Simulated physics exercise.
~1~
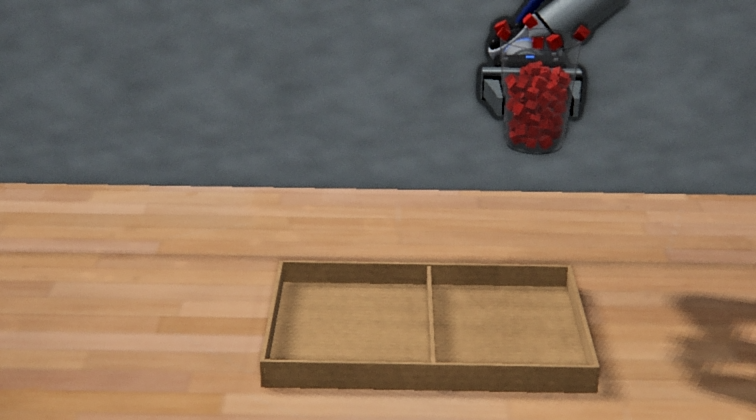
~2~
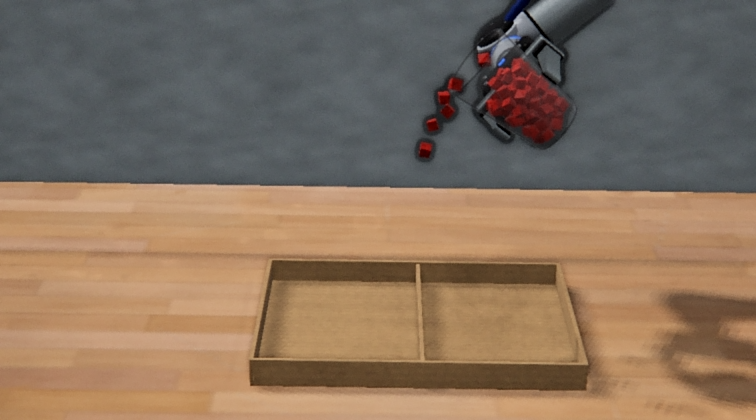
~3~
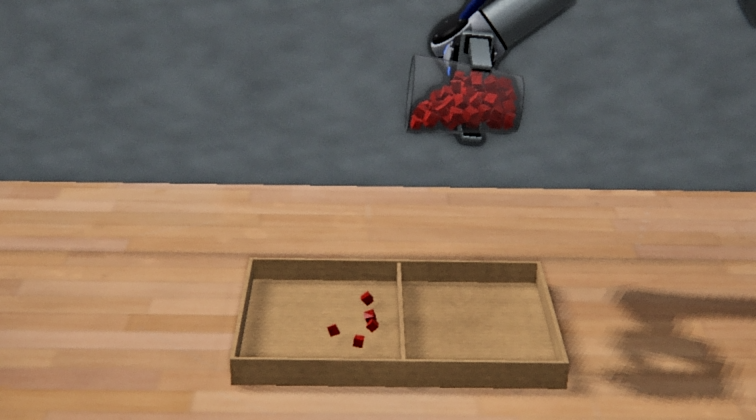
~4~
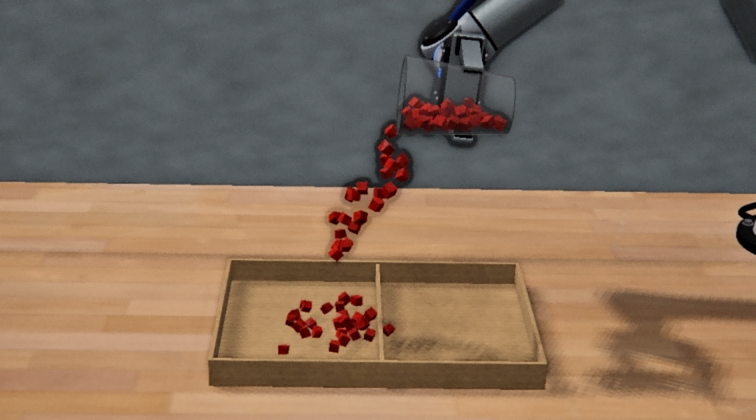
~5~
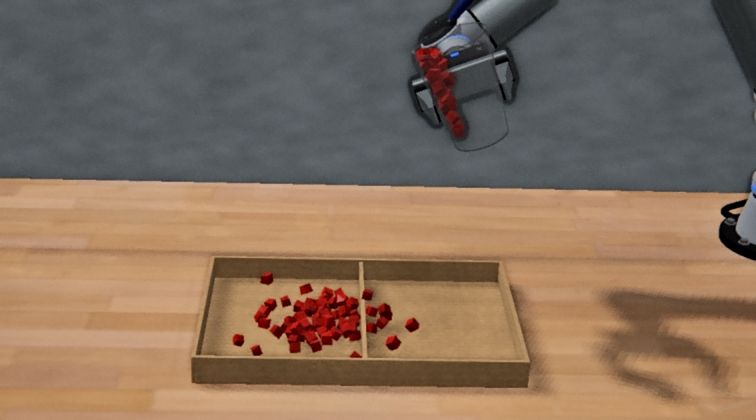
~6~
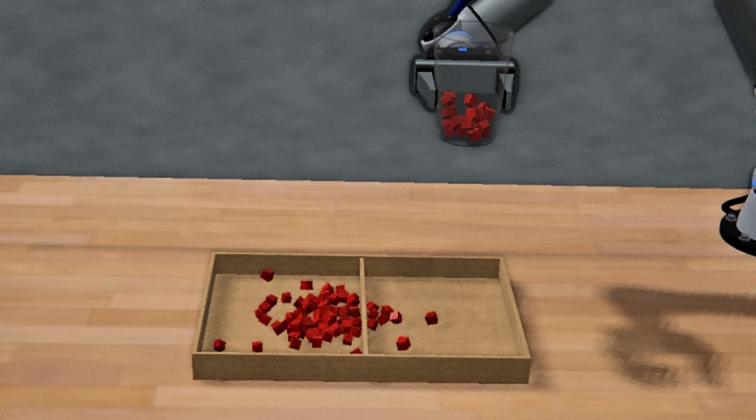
A robot arm tipped a clear cup of red cubes to the left, spilling most of them into a divided tray, mainly the left section with a few in the right, then turned the cup upright with some cubes still inside.
